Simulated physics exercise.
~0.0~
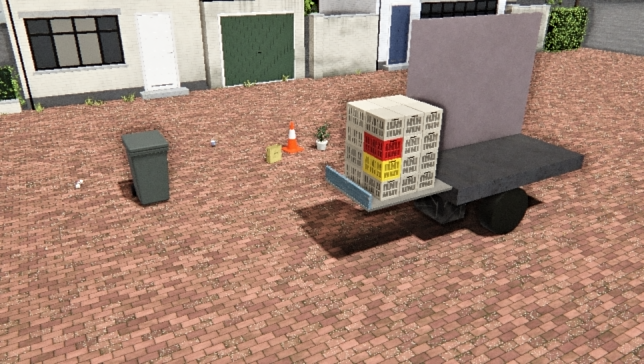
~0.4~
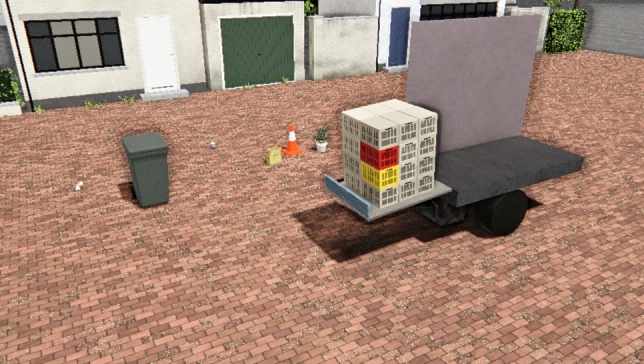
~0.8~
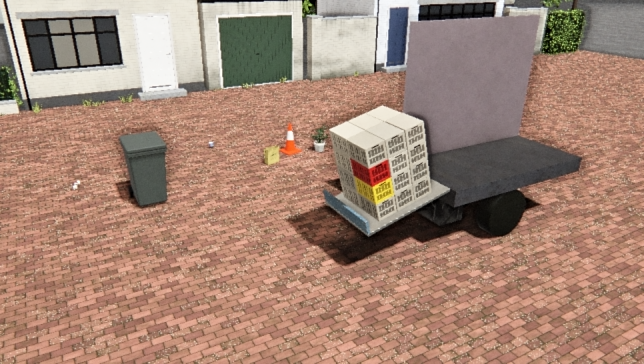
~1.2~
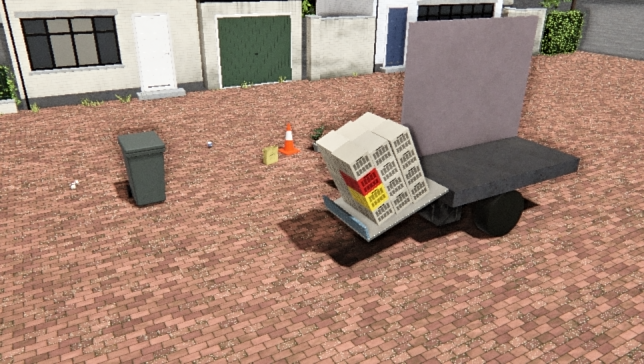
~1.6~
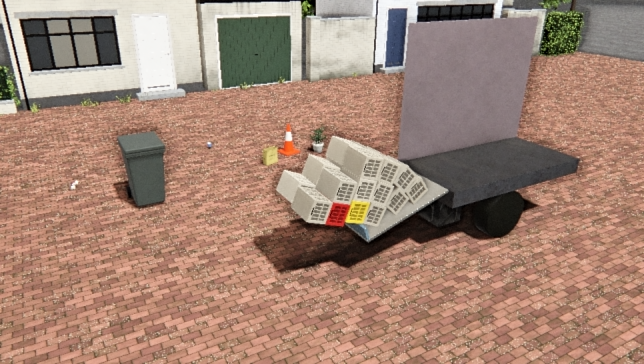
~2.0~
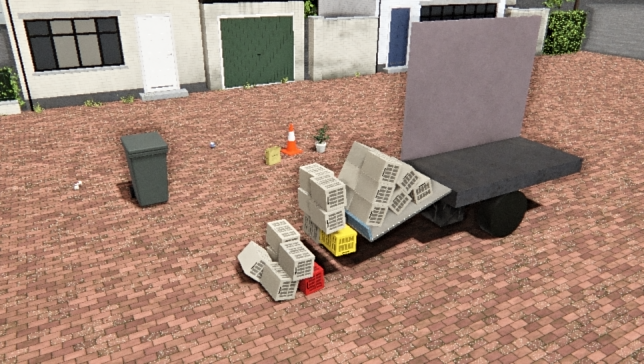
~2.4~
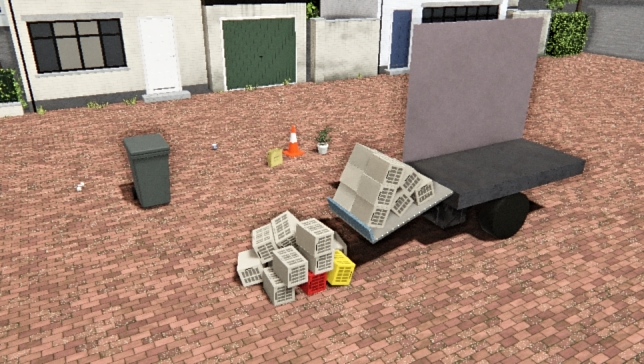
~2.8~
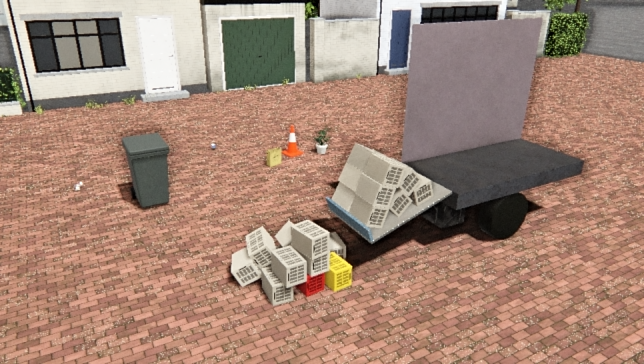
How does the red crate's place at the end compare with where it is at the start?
At the start the red crate sits in the stack on the truck's tail platform. By the end it lies on its side on the brick paving, lower and to the left, among the other fallen crates.
